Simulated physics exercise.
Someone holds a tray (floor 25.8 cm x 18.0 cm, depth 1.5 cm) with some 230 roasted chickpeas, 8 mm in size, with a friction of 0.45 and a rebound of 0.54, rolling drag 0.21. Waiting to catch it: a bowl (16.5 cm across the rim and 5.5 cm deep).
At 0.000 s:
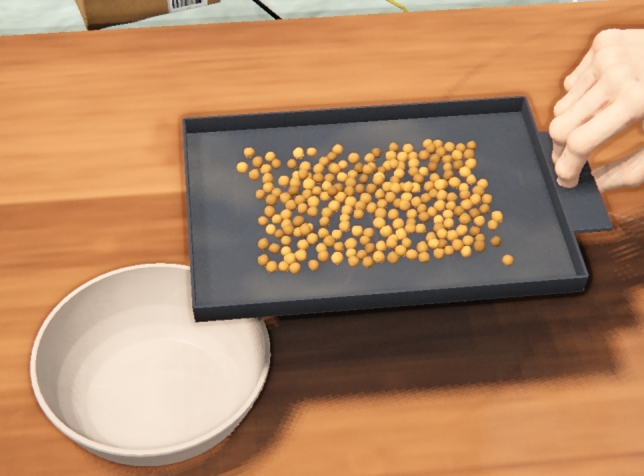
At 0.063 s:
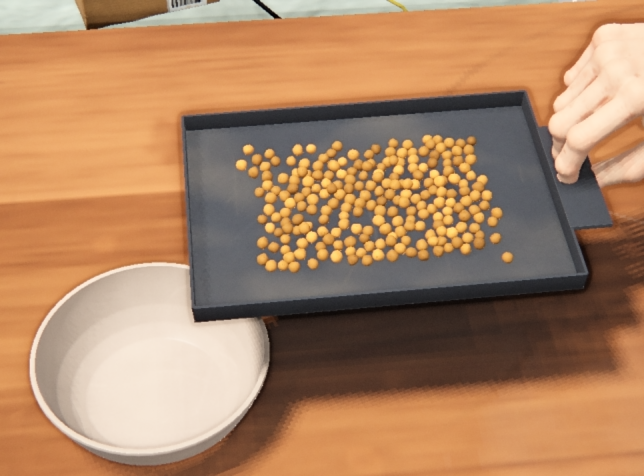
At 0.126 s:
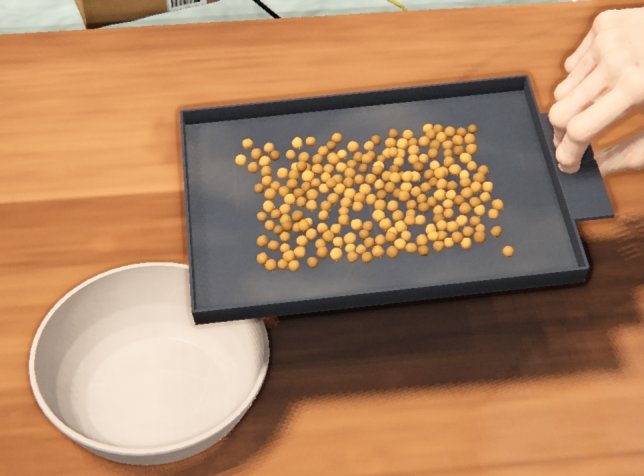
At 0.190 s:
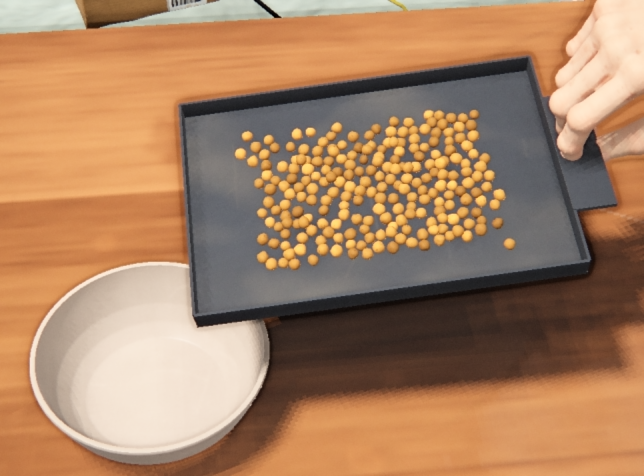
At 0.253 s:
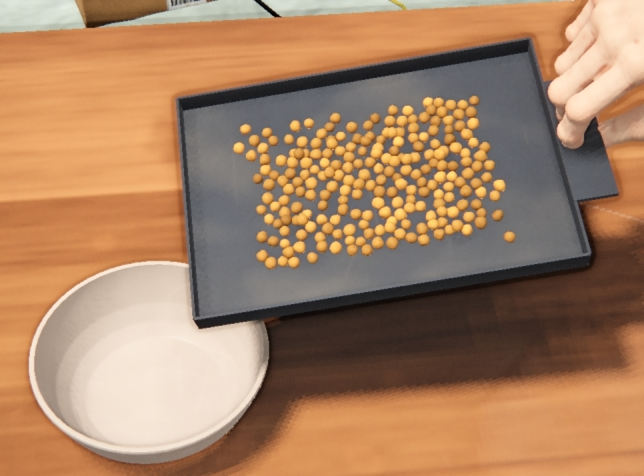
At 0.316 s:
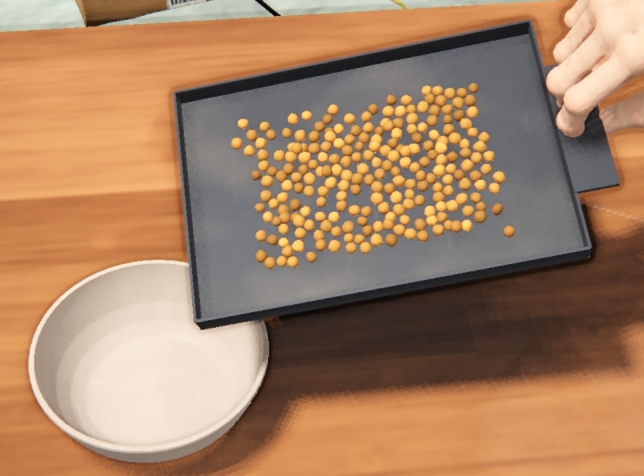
At the start, a hand at the right holds a dark tray of small round golden chickpeas nearly level above a wooden table, its left corner over an empty white bowl. The hand then raises the right side steadily, slanting the tray toward the front left, while the chickpeas keep their spread-out arrangement.
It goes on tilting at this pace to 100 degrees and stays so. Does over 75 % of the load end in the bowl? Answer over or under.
Share caught, set against 75 %: Under.
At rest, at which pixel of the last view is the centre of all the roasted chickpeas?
At about (196, 405).
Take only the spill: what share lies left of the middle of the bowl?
About 0 per cent.
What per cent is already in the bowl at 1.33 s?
Some 0 per cent.
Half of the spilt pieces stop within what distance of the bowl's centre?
About 12 cm.
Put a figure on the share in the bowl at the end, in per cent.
Roughly 60 per cent.
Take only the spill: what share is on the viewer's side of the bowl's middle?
Some 90 per cent.
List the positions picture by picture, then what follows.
The first picture shows tray at (393, 293); tilt 0 degrees; leading edge at (188, 206); middle of the load at (382, 204); bowl at (151, 352).
The second picture shows tray at (393, 292); tilt 1 degrees; leading edge at (187, 205); middle of the load at (382, 202).
The third picture shows tray at (392, 290); tilt 5 degrees; low side front left; leading edge at (186, 204); middle of the load at (382, 195).
The fourth picture shows tray at (392, 289); tilt 10 degrees; low side front left; leading edge at (186, 203); middle of the load at (382, 188).
The fifth picture shows tray at (391, 287); tilt 14 degrees; low side front left; leading edge at (185, 202); middle of the load at (381, 180).
The sixth picture shows tray at (390, 286); tilt 19 degrees; low side front left; leading edge at (184, 201); middle of the load at (380, 174); bowl at (149, 349). It turns about 75 degrees a second.
After 0.71 s, tilt 48 degrees; tray 100 %; middle of all pieces on or above the table near (310, 240).
After 1.03 s, tilt 72 degrees; tray 100 %; middle of all pieces on or above the table near (300, 245).
After 1.33 s, tilt 94 degrees; tray 100 %; middle of all pieces on or above the table near (291, 254).
Then, at 1.62 s, tilt 100 degrees; tray 10 %, outside 30 %, bowl 55 %, in the air 5 %; middle of all pieces on or above the table near (230, 395).
At rest (2.2 s), outside 35 %, bowl 60 %.
